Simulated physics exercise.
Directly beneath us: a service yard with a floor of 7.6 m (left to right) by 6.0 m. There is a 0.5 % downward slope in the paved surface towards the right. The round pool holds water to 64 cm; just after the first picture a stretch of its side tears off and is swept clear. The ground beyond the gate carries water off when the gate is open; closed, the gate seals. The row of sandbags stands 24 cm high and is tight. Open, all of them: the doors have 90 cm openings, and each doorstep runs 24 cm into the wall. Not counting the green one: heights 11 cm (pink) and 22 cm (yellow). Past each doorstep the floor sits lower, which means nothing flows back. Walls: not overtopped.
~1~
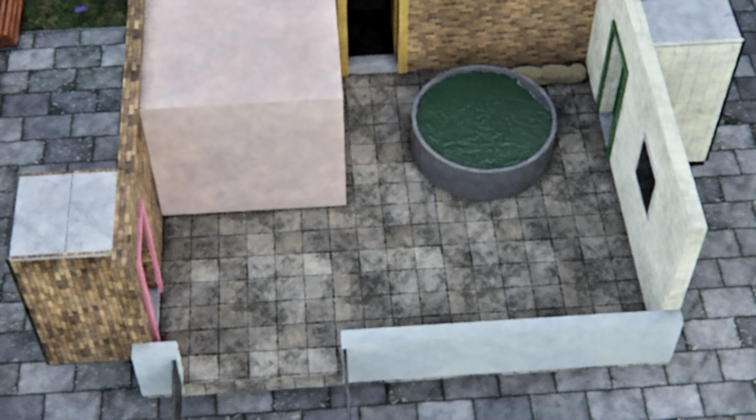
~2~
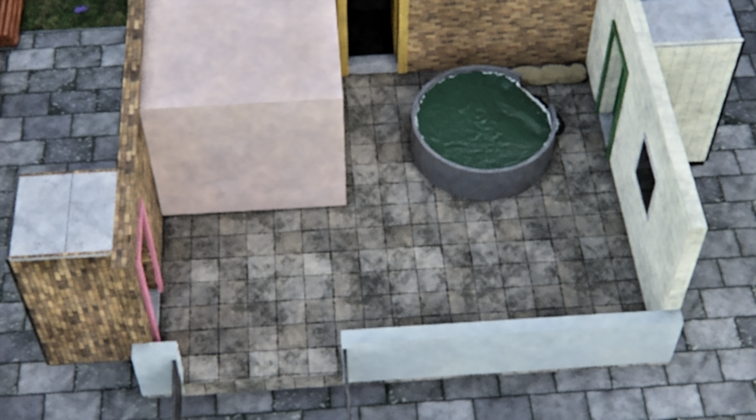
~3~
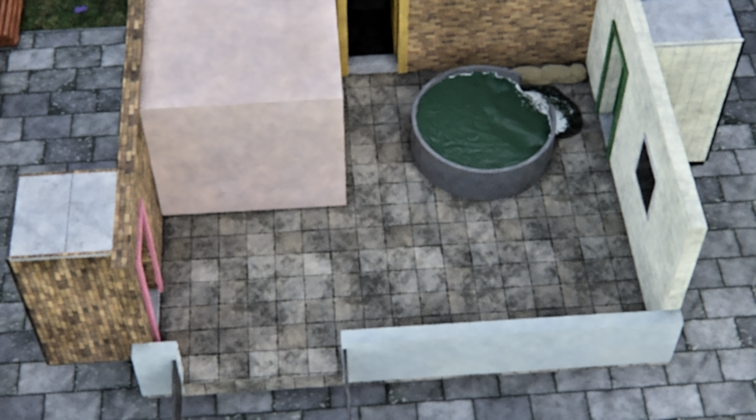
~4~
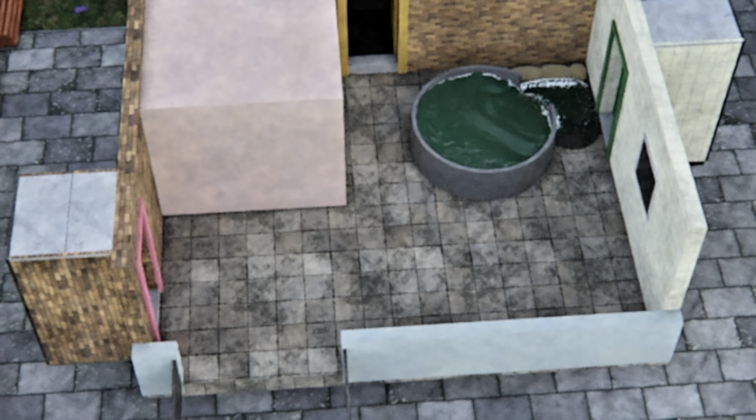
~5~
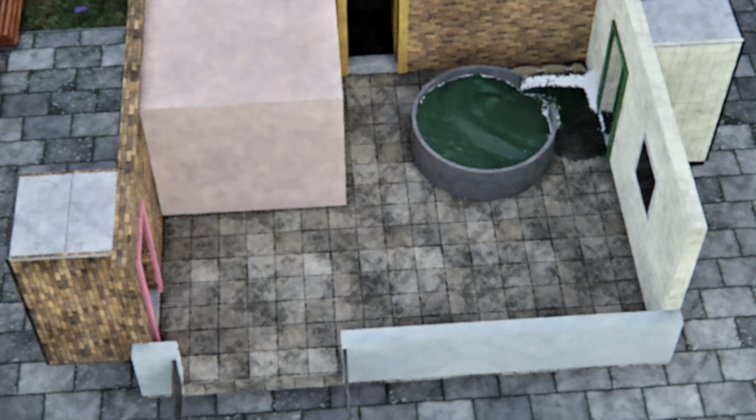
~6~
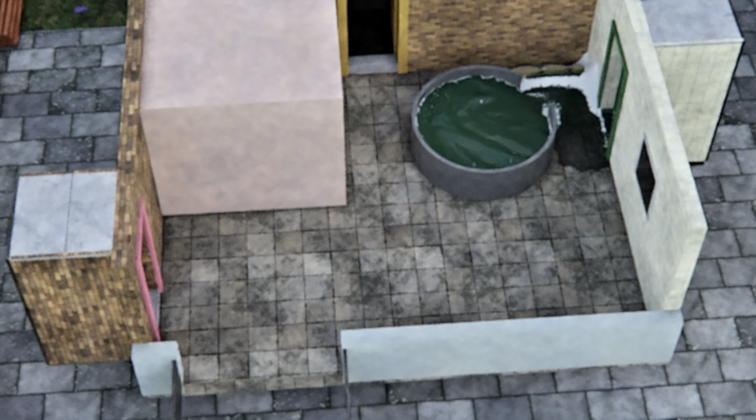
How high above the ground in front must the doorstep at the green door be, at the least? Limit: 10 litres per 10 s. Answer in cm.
About 33 cm.
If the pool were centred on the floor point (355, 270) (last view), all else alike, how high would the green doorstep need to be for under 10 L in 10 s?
Roughly 17 centimetres.
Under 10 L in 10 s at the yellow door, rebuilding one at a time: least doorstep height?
At yellow, roughly 11.5 cm.
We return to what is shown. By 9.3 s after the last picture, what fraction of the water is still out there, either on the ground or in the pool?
Close to 78 per cent is still present.
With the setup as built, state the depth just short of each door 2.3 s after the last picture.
In cm - green: 21, pink: 0, yellow: 4.
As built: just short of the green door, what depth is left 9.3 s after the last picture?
About 12.0 centimetres.
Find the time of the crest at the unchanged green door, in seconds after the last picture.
Crest at t of about 1.0 s.
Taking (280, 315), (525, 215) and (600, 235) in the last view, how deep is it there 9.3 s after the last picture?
Taking the spots in order: About 3, 4 and 2 centimetres.
Then, 0.7 s after the last picture water covers 10 % of the floor, deepest (52 cm) near (585, 64); 24 cm at the green door, 52 litres in over its 7 cm doorstep.
Then, 2.3 s after the last picture water covers 35 % of the floor, deepest (35 cm) near (550, 88); 21 cm at the green door, 218 litres in over its 7 cm doorstep.
Then, 9.3 s after the last picture water covers 90 % of the floor, deepest (15 cm) near (585, 108); 12 cm at the green door, 532 litres in over its 7 cm doorstep.
At the green door as built, the water peaked near 24 cm, 0.9 s after the last picture.
With a doorstep of 27 cm, 37 litres would have come in within the 10 s; with 36.5 cm, 4 litres. So under 10 litres takes about 33 cm.
